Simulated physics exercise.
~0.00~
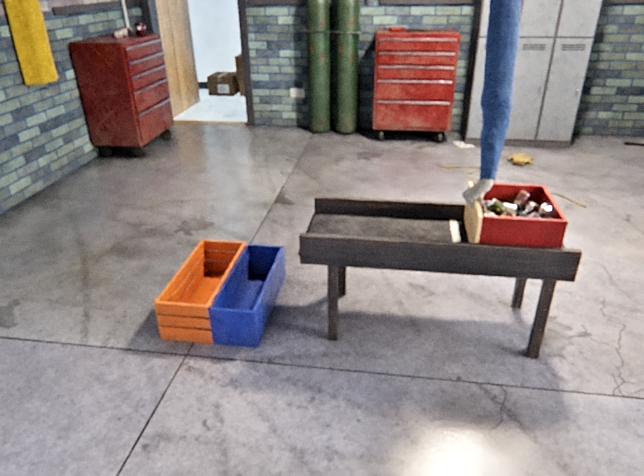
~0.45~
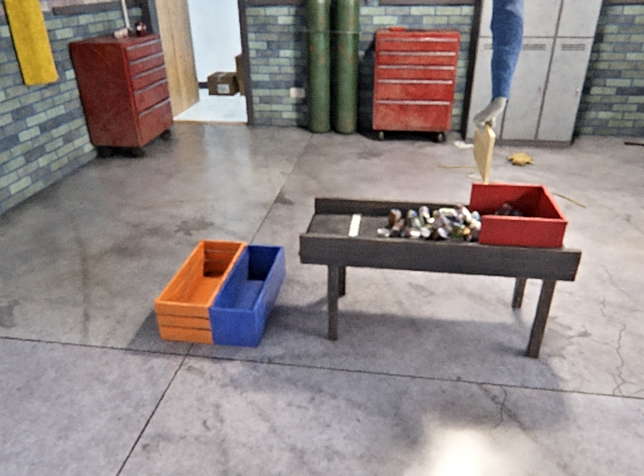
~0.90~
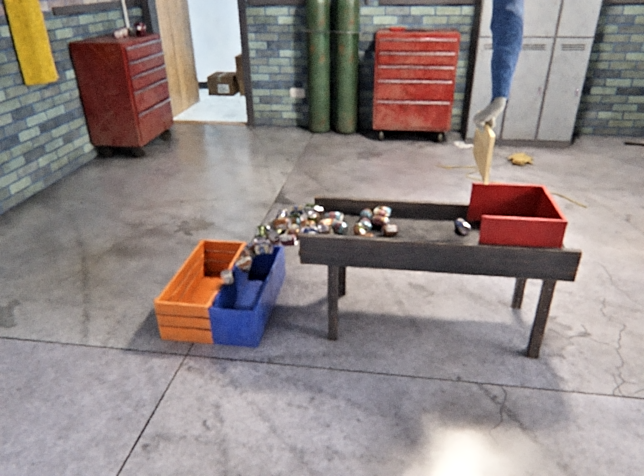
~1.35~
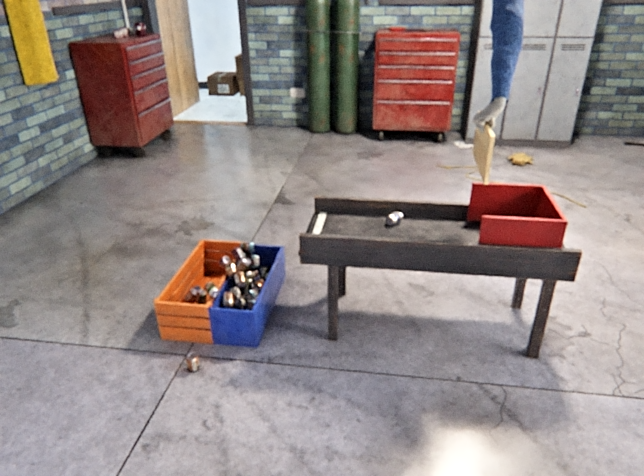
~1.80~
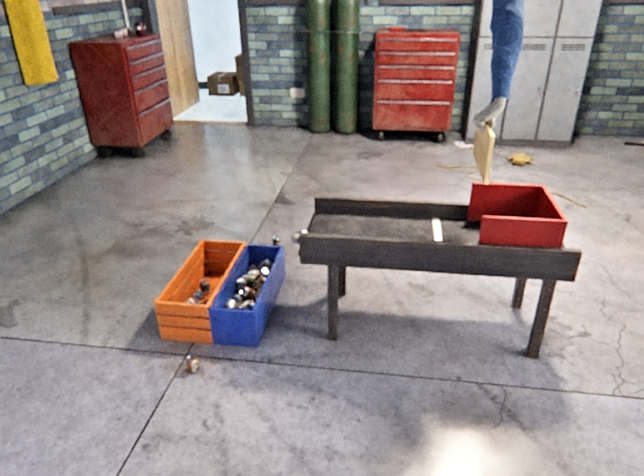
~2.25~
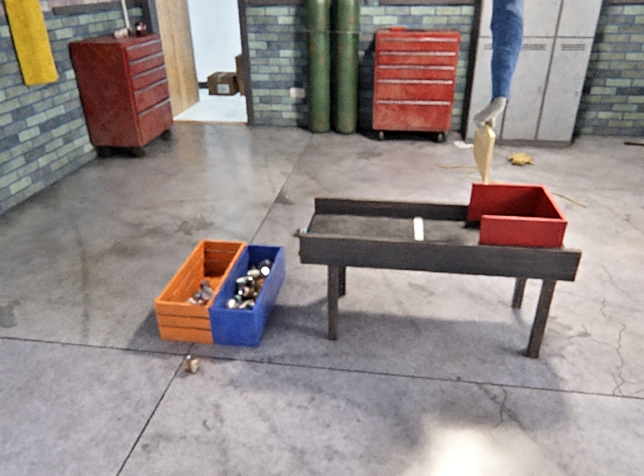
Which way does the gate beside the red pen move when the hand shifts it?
The gate moves up, and the hand then holds it above the conveyor.
